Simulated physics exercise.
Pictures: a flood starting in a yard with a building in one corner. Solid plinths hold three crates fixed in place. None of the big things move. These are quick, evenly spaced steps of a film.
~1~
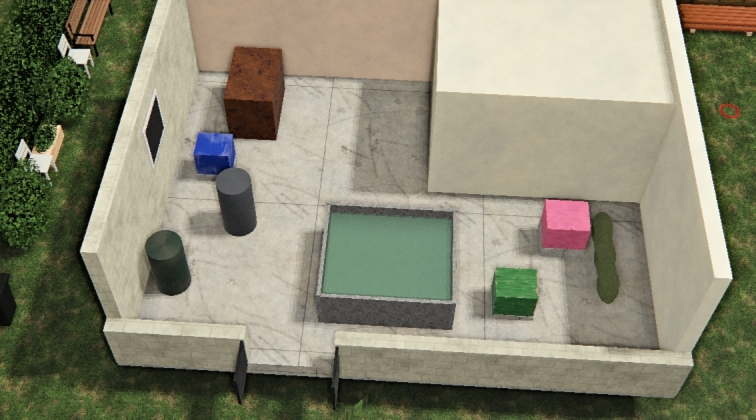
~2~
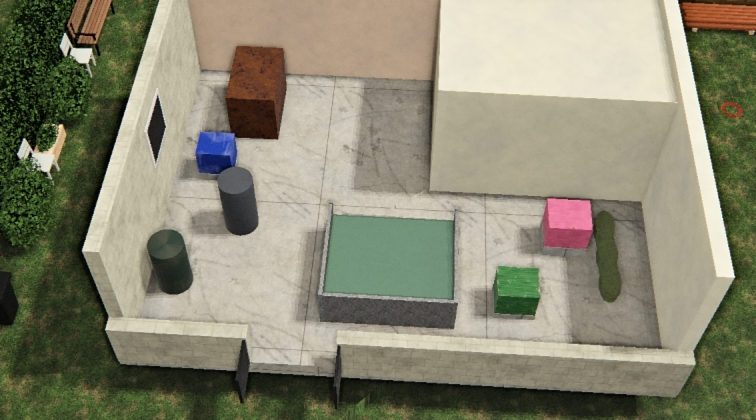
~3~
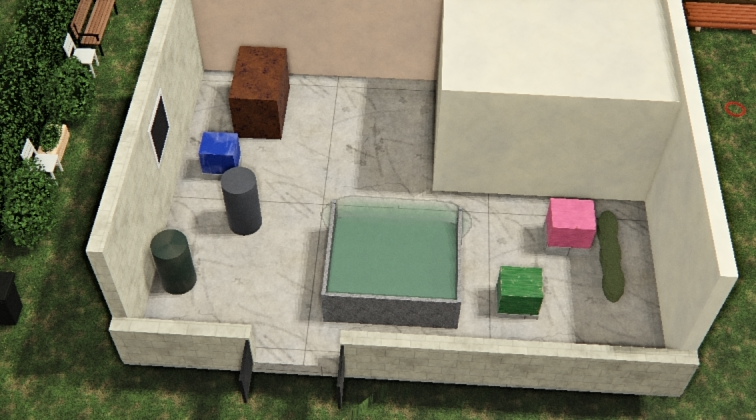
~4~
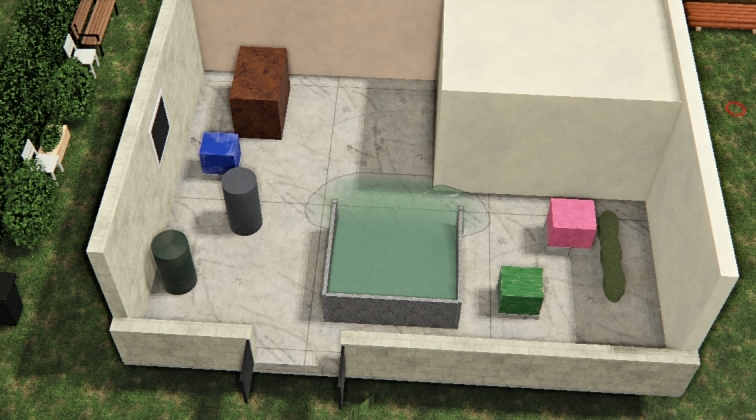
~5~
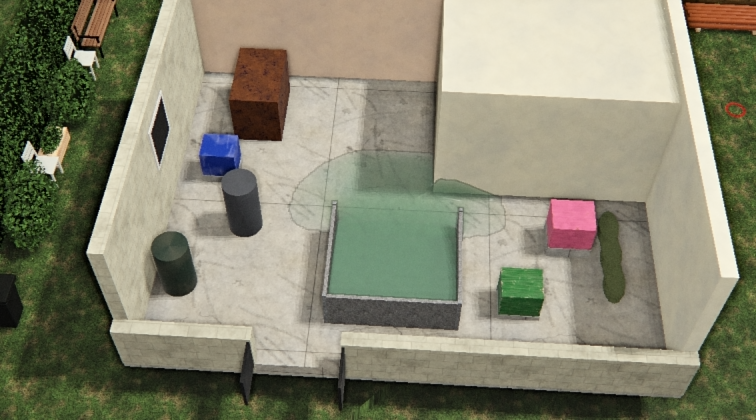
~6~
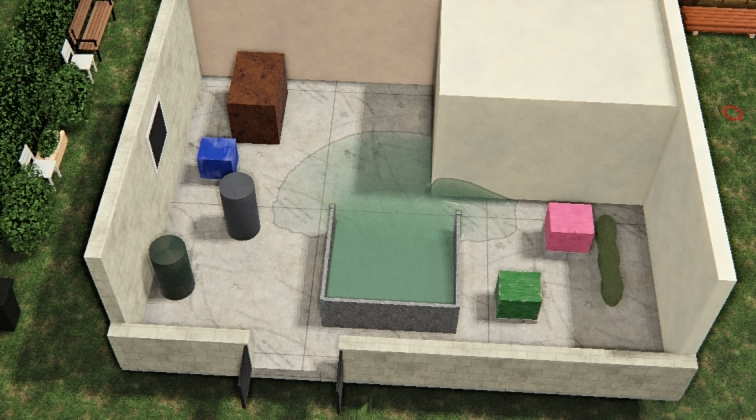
A grey-walled tank of green water stands in a pale walled yard, seen from high above, with a block-like building filling the back right corner. Left of it are a rusty brown box, a blue cube and two dark cylinders; right are green and pink cubes and a hedge. Water pours from the tank's far side and fans across the paving, as the camera shifts very slightly.
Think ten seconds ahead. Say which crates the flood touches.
In order: Pink crate: High enough; green crate: High enough; blue crate: Too low.
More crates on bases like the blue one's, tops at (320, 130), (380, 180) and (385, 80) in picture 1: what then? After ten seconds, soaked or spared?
Listed in turn: Overtopped / overtopped / overtopped.
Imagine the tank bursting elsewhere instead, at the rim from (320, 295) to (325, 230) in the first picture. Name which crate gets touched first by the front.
The one in blue.
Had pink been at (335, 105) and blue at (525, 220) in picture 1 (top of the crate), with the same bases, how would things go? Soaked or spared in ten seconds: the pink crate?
As for the pink one, it is dampened.
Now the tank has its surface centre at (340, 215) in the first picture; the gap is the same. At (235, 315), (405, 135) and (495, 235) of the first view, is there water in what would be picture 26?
First unwetted; next drenched; last unwetted.
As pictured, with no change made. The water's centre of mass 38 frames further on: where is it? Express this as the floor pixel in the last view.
Point: (355, 196).
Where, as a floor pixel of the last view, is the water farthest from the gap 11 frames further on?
My best guess is about (229, 77).
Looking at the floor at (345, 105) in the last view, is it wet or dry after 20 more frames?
Answer: Flooding.
A moment on, water covers 40 % of the floor; the pink crate water round its plinth, the green crate not reached, the blue crate not reached.
Next, water covers 45 % of the floor; the pink crate water round its plinth, the green crate water round its plinth, the blue crate water round its plinth.
Then, water covers 60 % of the floor; the pink crate water round its plinth, the green crate water round its plinth, the blue crate water round its plinth.
Later, water covers 90 % of the floor; the pink crate water round its plinth, the green crate water round its plinth, the blue crate water round its plinth.
In the end, water covers 100 % of the floor; the pink crate stayed above the water, the green crate stayed above the water, the blue crate was topped.
